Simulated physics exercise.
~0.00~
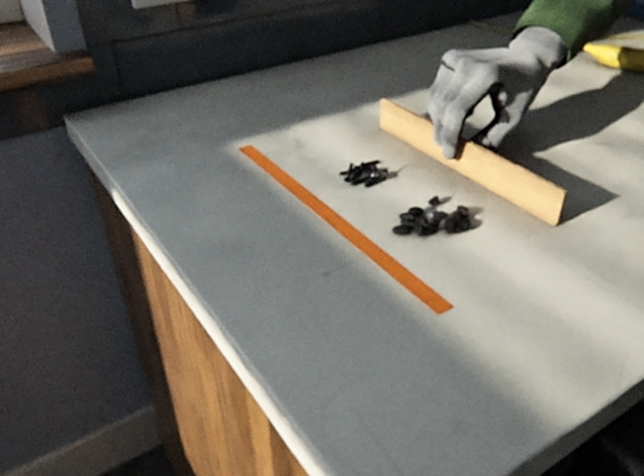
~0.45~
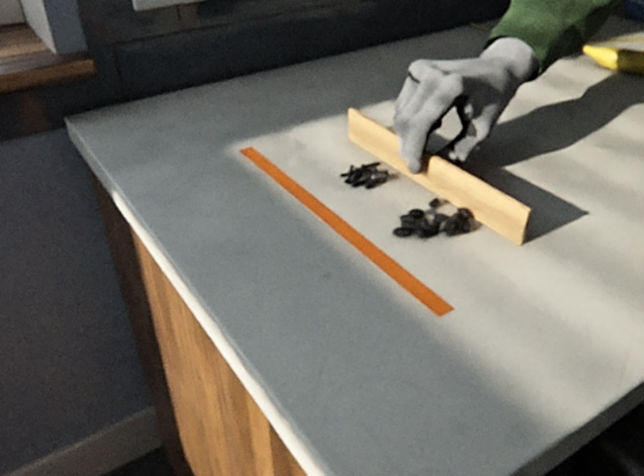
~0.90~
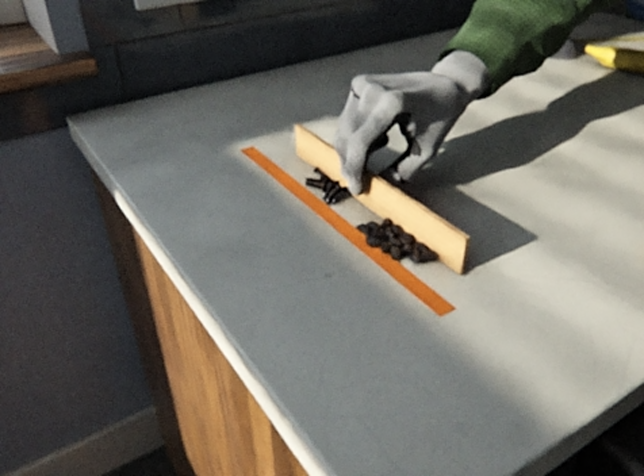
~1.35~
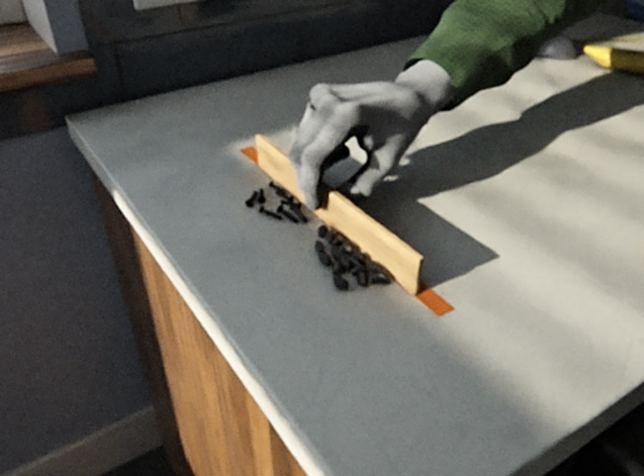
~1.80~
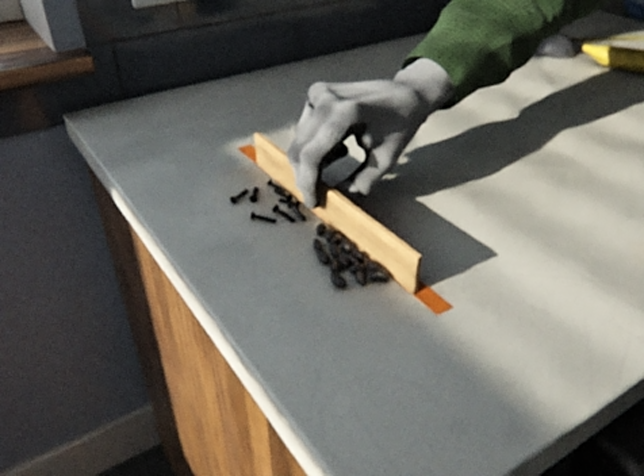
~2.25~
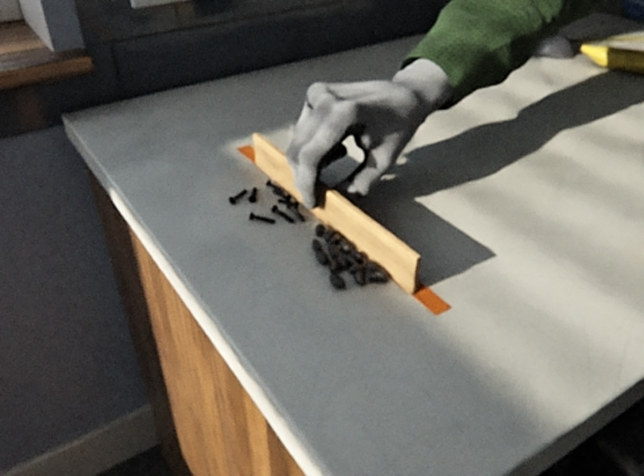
A hand pushes two small dark piles left with a card, stopping at orange tape.
